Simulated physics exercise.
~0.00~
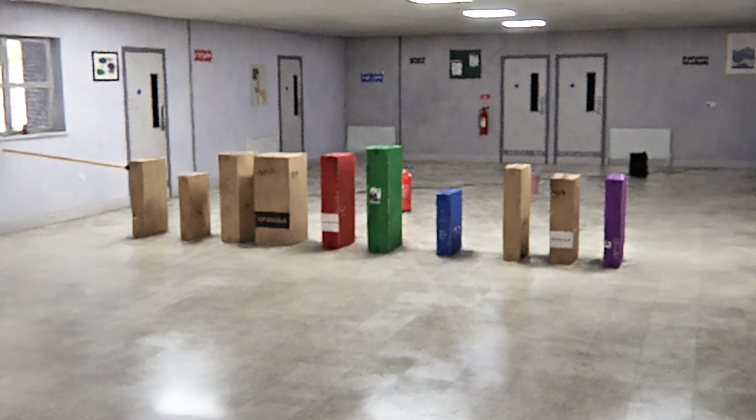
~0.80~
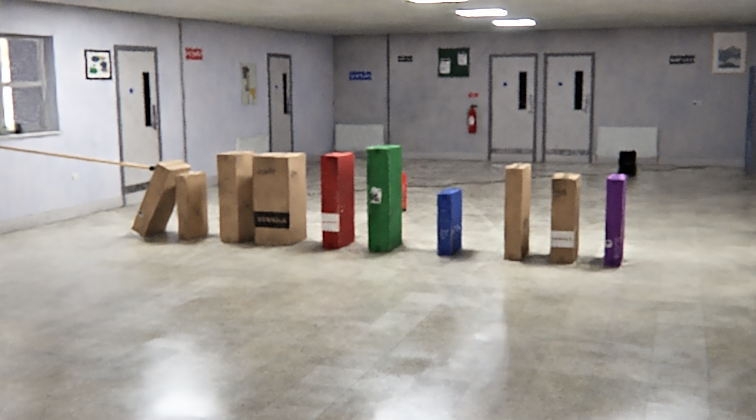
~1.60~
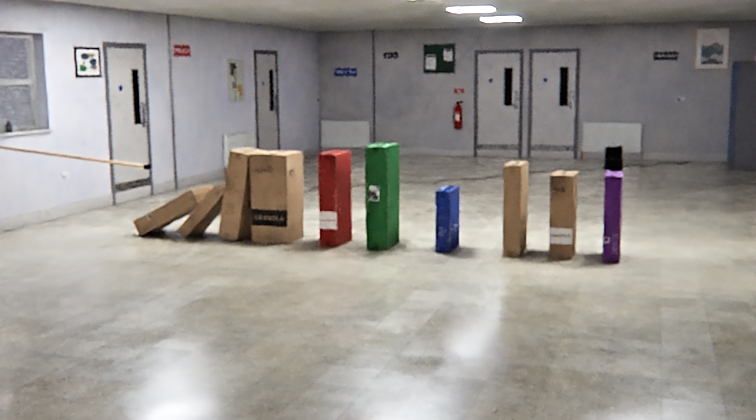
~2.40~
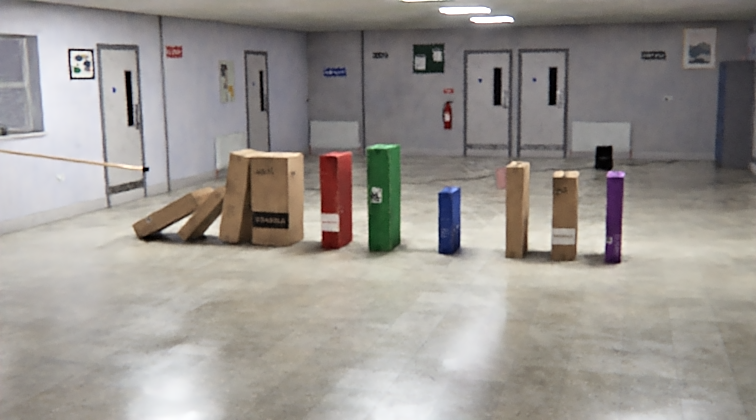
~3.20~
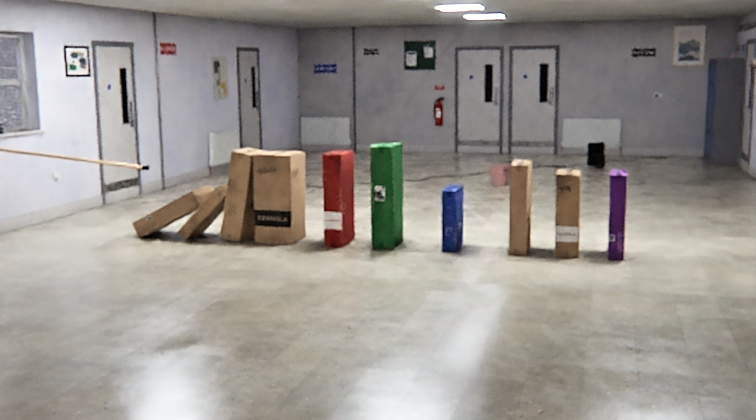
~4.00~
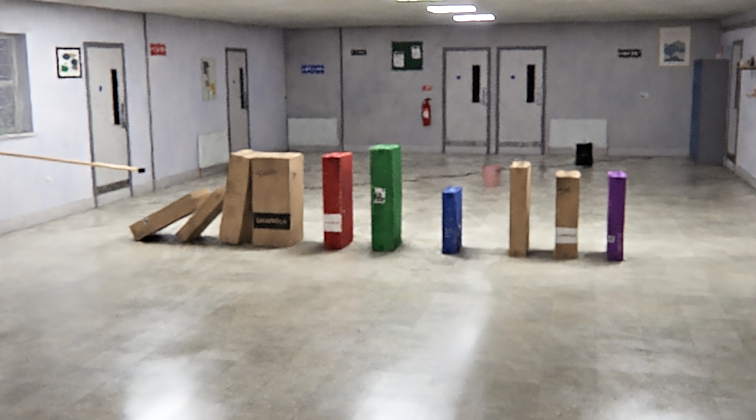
We see a row of upright cartons in a large room as a pole pushes the leftmost one rightward into its neighbour; both topple and come to rest slanted against the next carton, while the rest, including the red, green, blue and purple ones, stay standing.
